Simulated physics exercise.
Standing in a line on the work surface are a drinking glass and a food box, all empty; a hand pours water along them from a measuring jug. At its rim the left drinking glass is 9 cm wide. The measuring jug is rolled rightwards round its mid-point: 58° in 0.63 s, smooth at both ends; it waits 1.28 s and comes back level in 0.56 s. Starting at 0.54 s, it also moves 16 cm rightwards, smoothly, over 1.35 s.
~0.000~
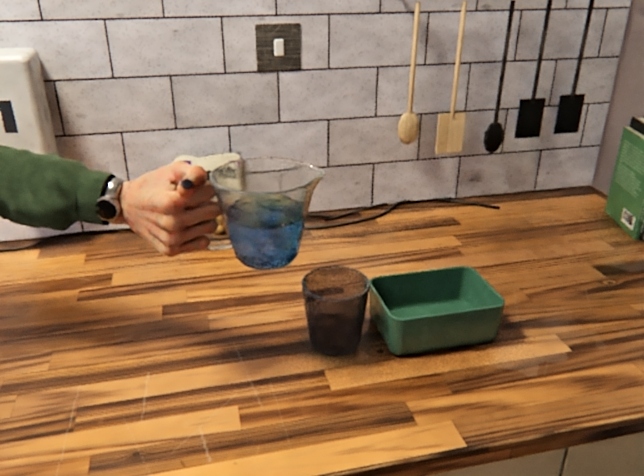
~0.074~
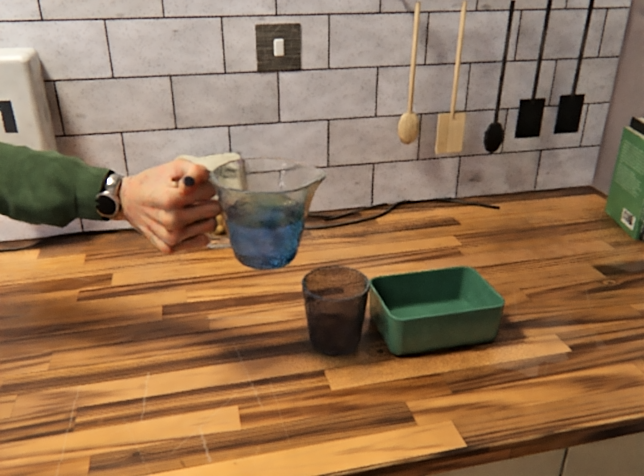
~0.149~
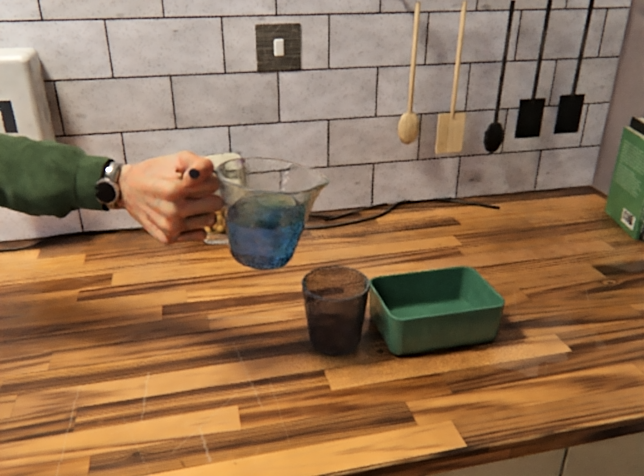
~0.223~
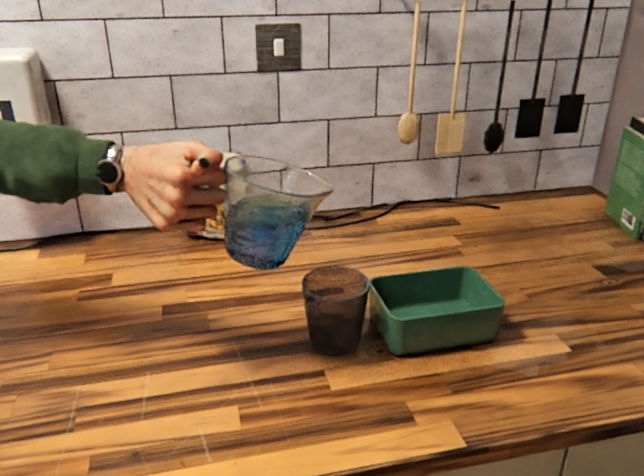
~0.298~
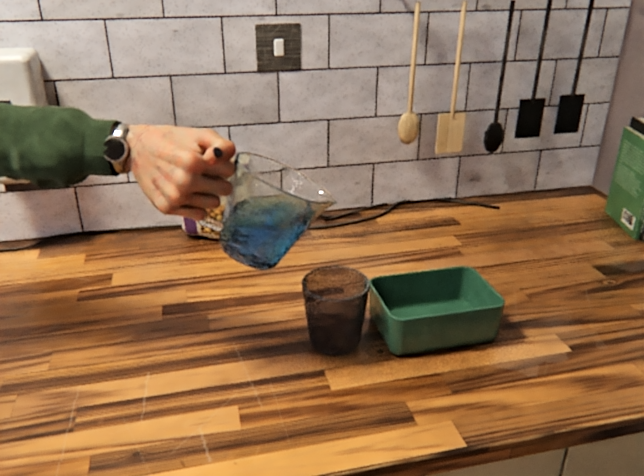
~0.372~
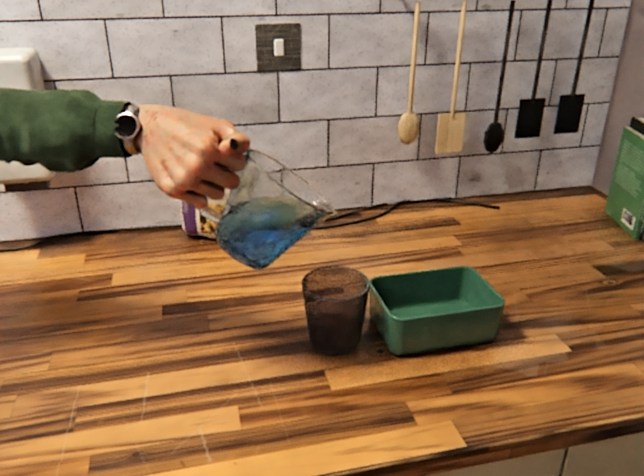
A hand tilting a clear measuring jug of blue liquid rightwards above a dark cup and green box on a wooden worktop.
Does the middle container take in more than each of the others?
Number three.
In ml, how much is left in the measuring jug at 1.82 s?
I'd say some 150 ml remain at that point.
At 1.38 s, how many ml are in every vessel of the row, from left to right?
About 50 ml left, 130 ml right.
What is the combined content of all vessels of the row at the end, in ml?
Taken together, the vessels hold about 250 ml.
Then, 0.95 s in, the tilt is 58° and from the left they hold 55 ml, 55 ml, the measuring jug 250 ml, and 5 ml is on the work surface.
Then, 1.38 s in, the tilt is 58° and from the left they hold 55 ml, 130 ml, the measuring jug 190 ml, and 10 ml is on the work surface.
Then, 1.82 s in, the tilt is 58° and from the left they hold 55 ml, 175 ml, the measuring jug 150 ml, and 10 ml is on the work surface.
Then, 2.30 s in, the tilt is 12° and from the left they hold 55 ml, 200 ml, the measuring jug 135 ml, and 15 ml is on the work surface.
Finally, from the left they hold 55 ml, 200 ml, the measuring jug 135 ml, and 15 ml is on the work surface.
